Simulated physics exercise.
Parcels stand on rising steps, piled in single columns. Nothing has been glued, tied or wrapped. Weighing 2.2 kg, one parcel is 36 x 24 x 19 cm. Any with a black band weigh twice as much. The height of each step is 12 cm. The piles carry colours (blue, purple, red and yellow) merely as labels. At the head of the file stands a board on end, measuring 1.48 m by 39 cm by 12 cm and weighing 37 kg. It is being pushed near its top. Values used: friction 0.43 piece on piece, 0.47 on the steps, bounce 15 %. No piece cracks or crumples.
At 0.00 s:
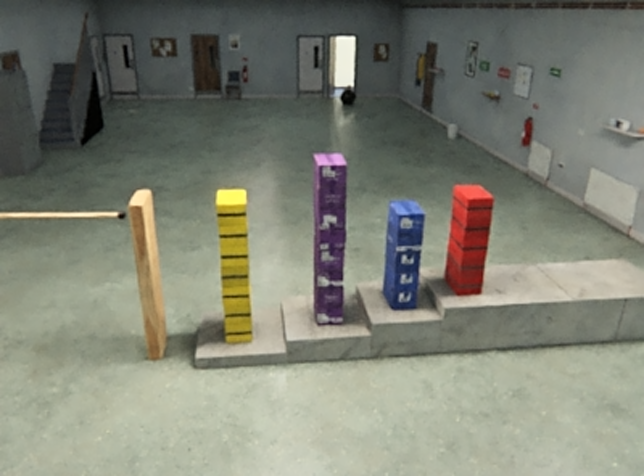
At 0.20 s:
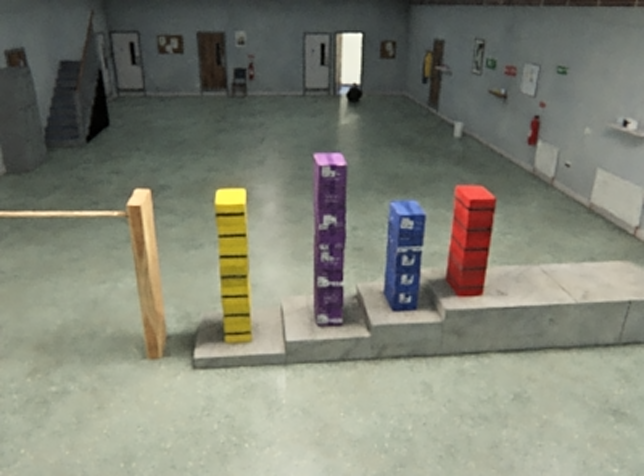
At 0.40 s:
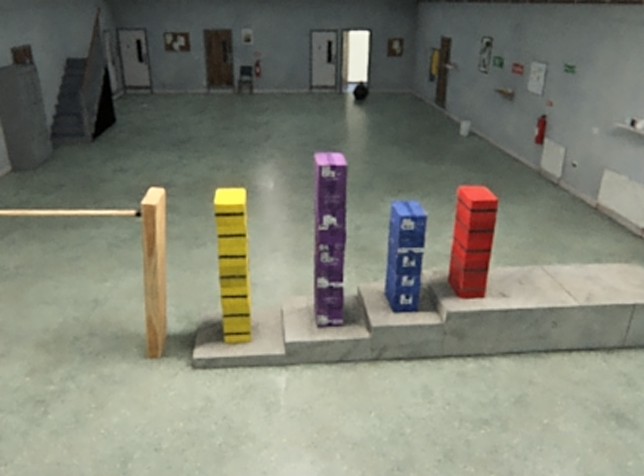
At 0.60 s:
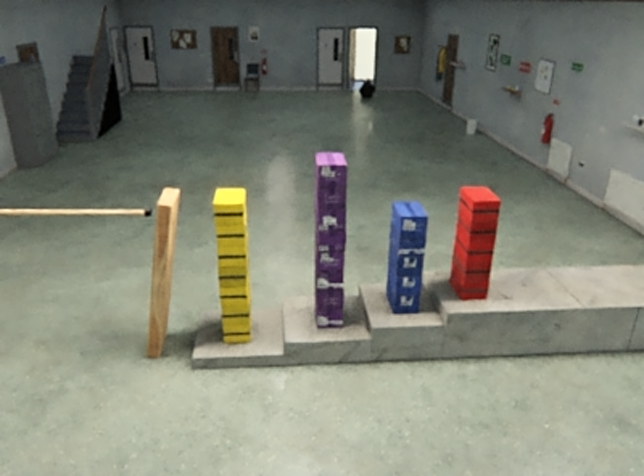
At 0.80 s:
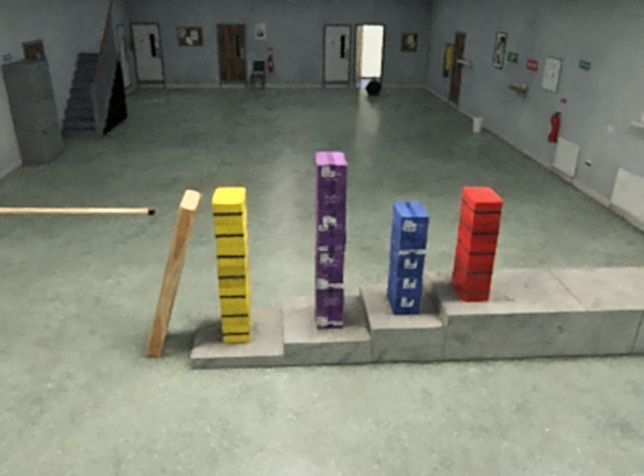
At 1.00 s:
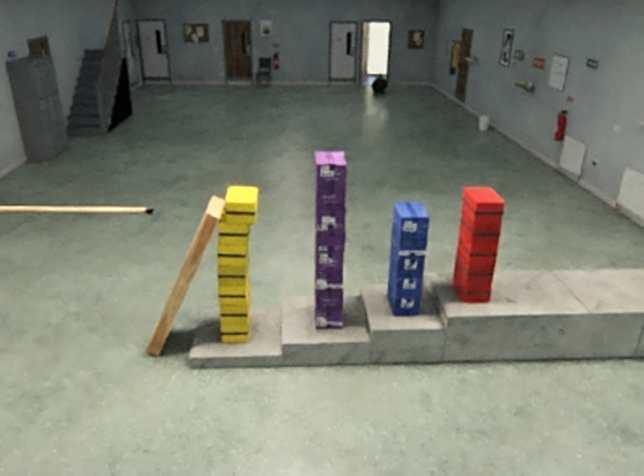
A pole pushes a wooden board, which tips rightward and shoves the top yellow blocks.
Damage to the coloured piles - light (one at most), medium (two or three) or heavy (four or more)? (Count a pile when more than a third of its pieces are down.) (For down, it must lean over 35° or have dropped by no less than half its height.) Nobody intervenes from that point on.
Heavy.
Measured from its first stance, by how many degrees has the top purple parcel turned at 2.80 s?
Tilt from start: Approx. 120 degrees.
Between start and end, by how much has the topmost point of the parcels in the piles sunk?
I'd put it at around 80 cm.
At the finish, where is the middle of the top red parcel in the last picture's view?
Look near (617, 280) in the final frame.
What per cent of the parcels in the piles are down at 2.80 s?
At that instant, 90 percent.
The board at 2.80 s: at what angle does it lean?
Roughly 70°.
After 1.52 s, board 47° from upright; 5 of the 25 parcels down; top yellow parcel 19° from how it stood, 17 cm lower; top purple parcel 16° from how it stood.
After 1.90 s, board 72° from upright; 10 of the 25 parcels down; top purple parcel on its side; top yellow parcel 12° from how it stood, 45 cm lower.
After 2.80 s, board 70° from upright; 22 of the 25 parcels down; top purple parcel on its side; top red parcel 64° from how it stood, 49 cm lower.
In the end (4.1 s), board 70° from upright; 22 of the 25 parcels down; top purple parcel on its side; top red parcel on its side. Wrecked, blue, purple, red and yellow. From the last view, middles, top purple parcel near (293, 284), top red parcel near (617, 280).
